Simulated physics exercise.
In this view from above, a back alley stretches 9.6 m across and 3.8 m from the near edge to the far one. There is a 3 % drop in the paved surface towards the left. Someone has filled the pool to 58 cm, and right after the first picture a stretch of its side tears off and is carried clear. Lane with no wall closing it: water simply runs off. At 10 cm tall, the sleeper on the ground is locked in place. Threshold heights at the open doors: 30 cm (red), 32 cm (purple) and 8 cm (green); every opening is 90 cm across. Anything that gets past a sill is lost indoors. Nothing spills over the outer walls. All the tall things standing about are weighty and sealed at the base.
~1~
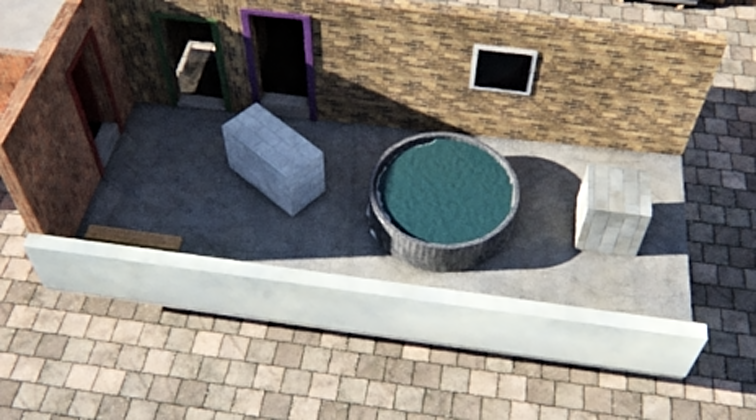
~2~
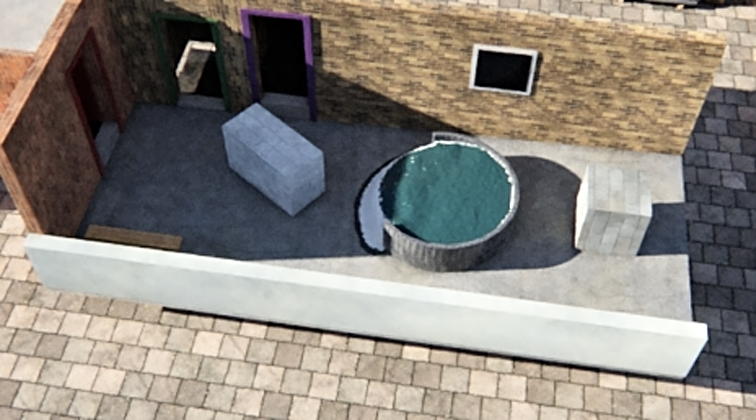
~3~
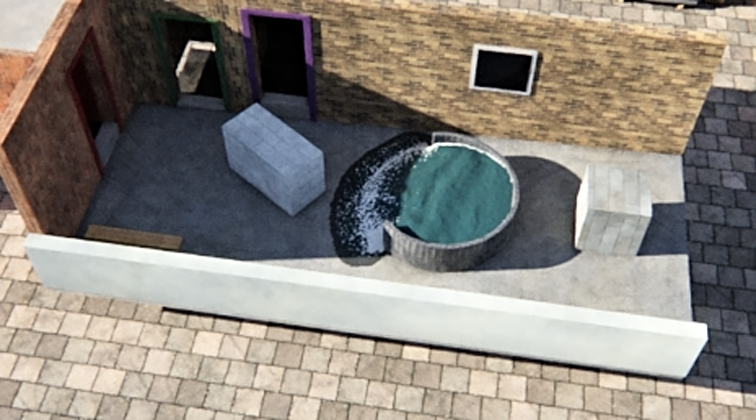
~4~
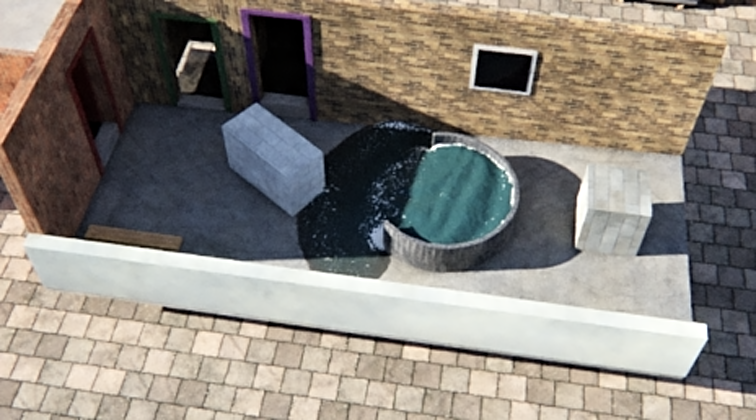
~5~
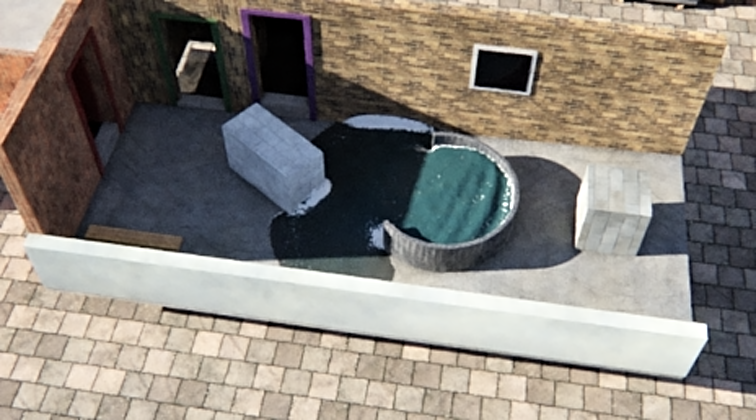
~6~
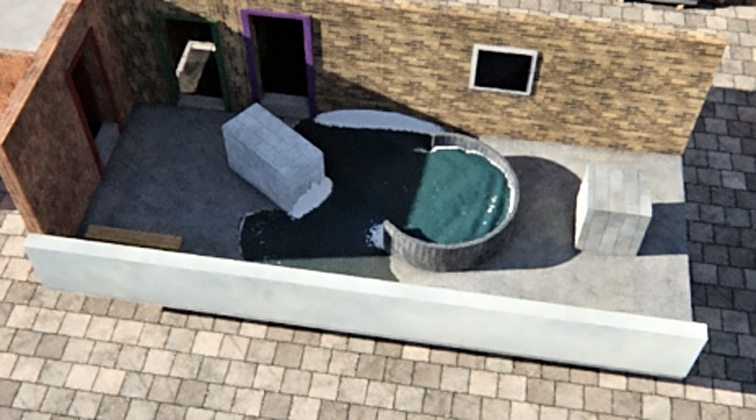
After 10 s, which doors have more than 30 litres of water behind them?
My prediction: The red door ends up within quota, the purple door ends up within quota, the green door ends up over quota.
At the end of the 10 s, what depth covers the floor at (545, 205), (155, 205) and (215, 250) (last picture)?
Spot by spot: Some 2, 13, then 11 cm.
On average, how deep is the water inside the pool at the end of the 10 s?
3 cm.
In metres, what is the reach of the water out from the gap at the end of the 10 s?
About 5.2 m.
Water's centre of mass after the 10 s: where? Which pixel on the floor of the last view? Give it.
Roughly (258, 207) in the last picture.
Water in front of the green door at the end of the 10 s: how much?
It averages close to 11.5 centimetres.
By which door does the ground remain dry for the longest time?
It is the red one.
A moment later water covers 35 % of the floor and is deepest (38 cm) near (319, 197); red door not reached, purple door 15 cm at the sill, 0 L in, green door 9 cm at the sill, 0 L in.
Soon after water covers 50 % of the floor and is deepest (42 cm) near (130, 114); red door 18 cm at the sill, 0 L in, purple door 32 cm at the sill, 0 L in, green door 13 cm at the sill, 5 L in.
Next water covers 60 % of the floor and is deepest (40 cm) near (85, 215); red door 26 cm at the sill, 1 L in, purple door 22 cm at the sill, 0 L in, green door 10 cm at the sill, 16 L in.
Later on water covers 65 % of the floor and is deepest (22 cm) near (61, 268); red door 20 cm at the sill, 1 L in, purple door 10 cm at the sill, 0 L in, green door 5 cm at the sill, 20 L in.
At the end water covers 85 % of the floor and is deepest (21 cm) near (73, 241); red door 16 cm at the sill, 1 L in, purple door 9 cm at the sill, 0 L in, green door 12 cm at the sill, 65 L in.
